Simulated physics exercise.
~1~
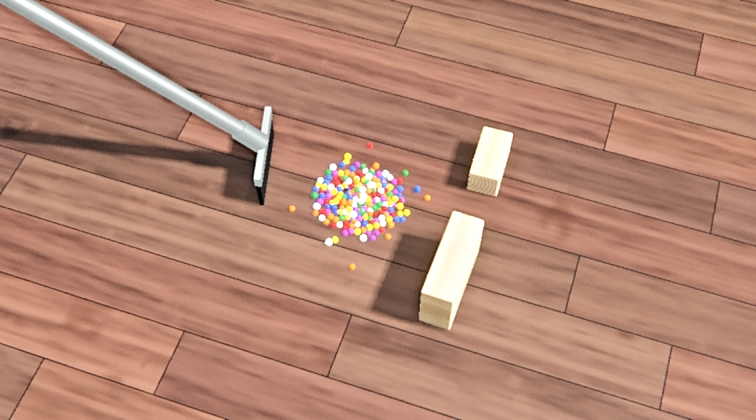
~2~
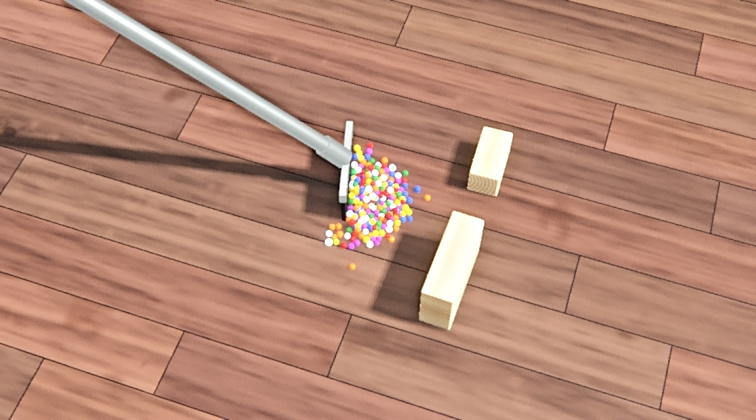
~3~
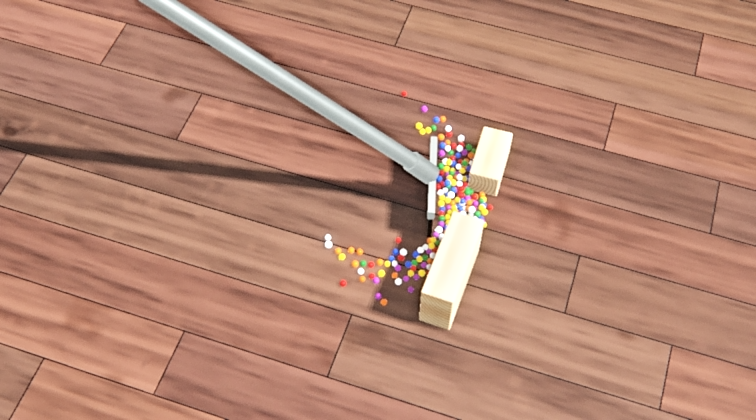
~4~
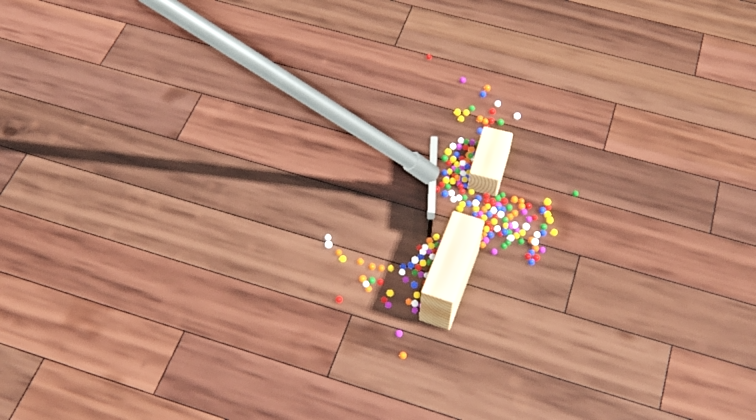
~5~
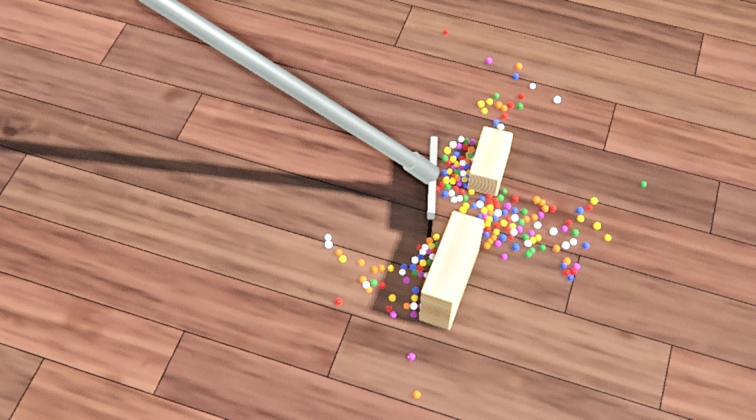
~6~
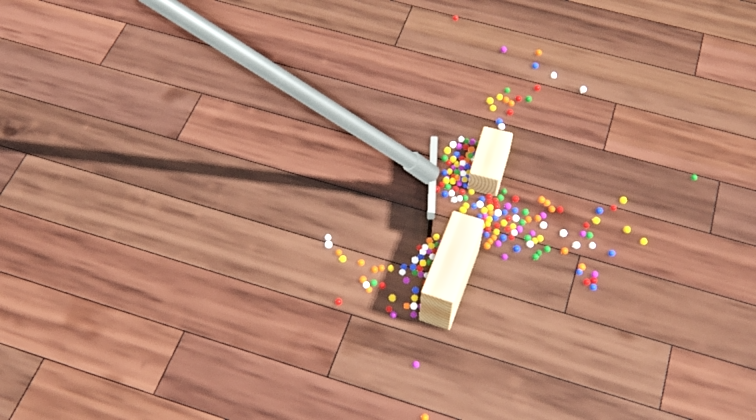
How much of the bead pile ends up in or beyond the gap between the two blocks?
A large share of the beads gets into or through the gap, with many spread out on the right side of the blocks.
A squeegee pushes colourful beads right against two wooden blocks, and many scatter through the gap.
